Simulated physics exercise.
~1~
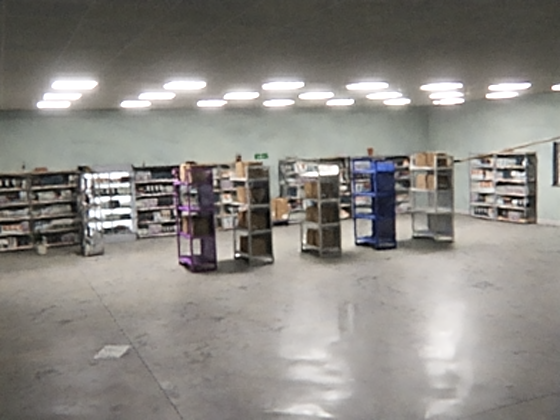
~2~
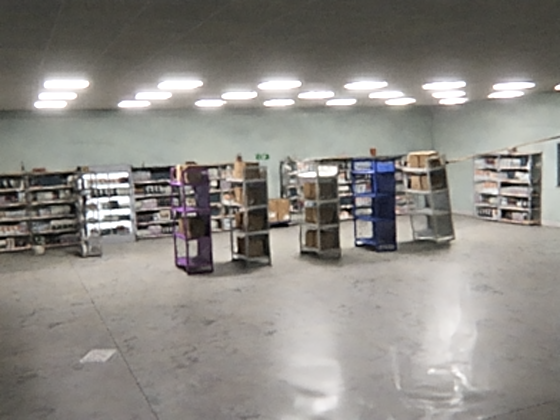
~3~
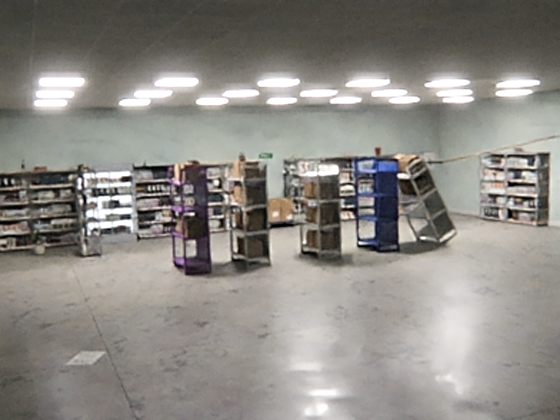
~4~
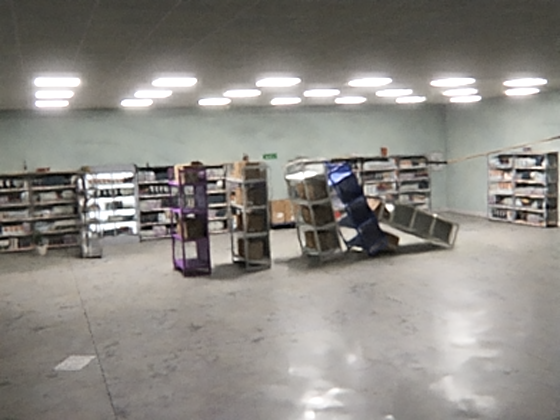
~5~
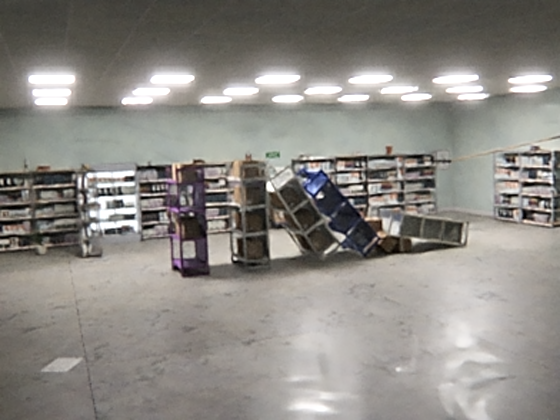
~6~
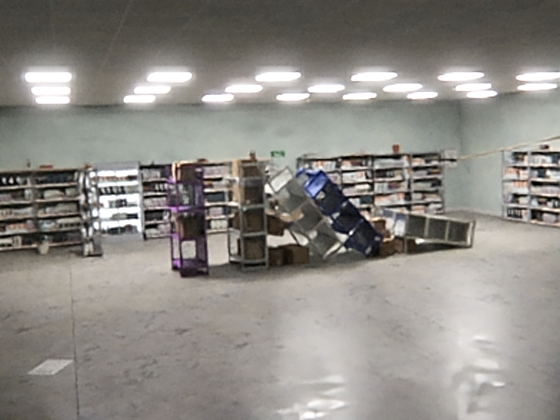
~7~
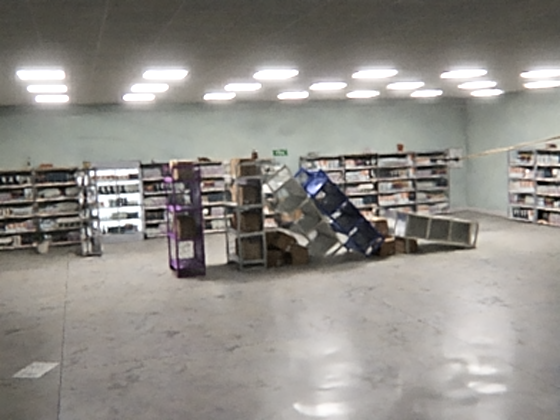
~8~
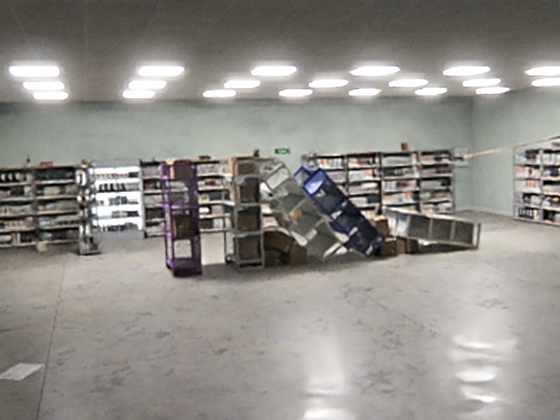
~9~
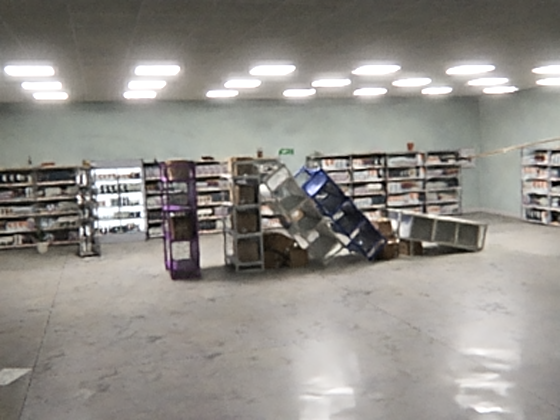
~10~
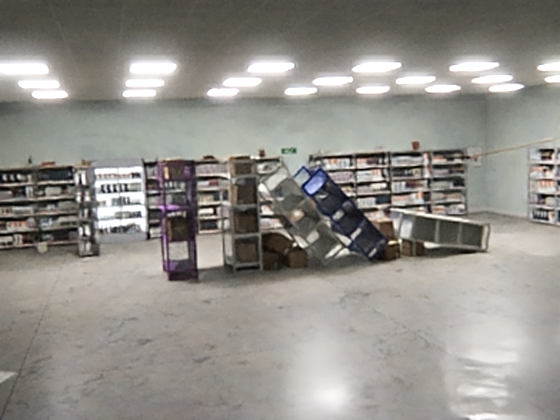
In this clip, a thin pole reaches in from the right and the end rack in a row of five topples left, tipping the blue rack and then a grey one, as cartons spill; these two end up leaning, while the purple rack and its grey neighbour stay standing.
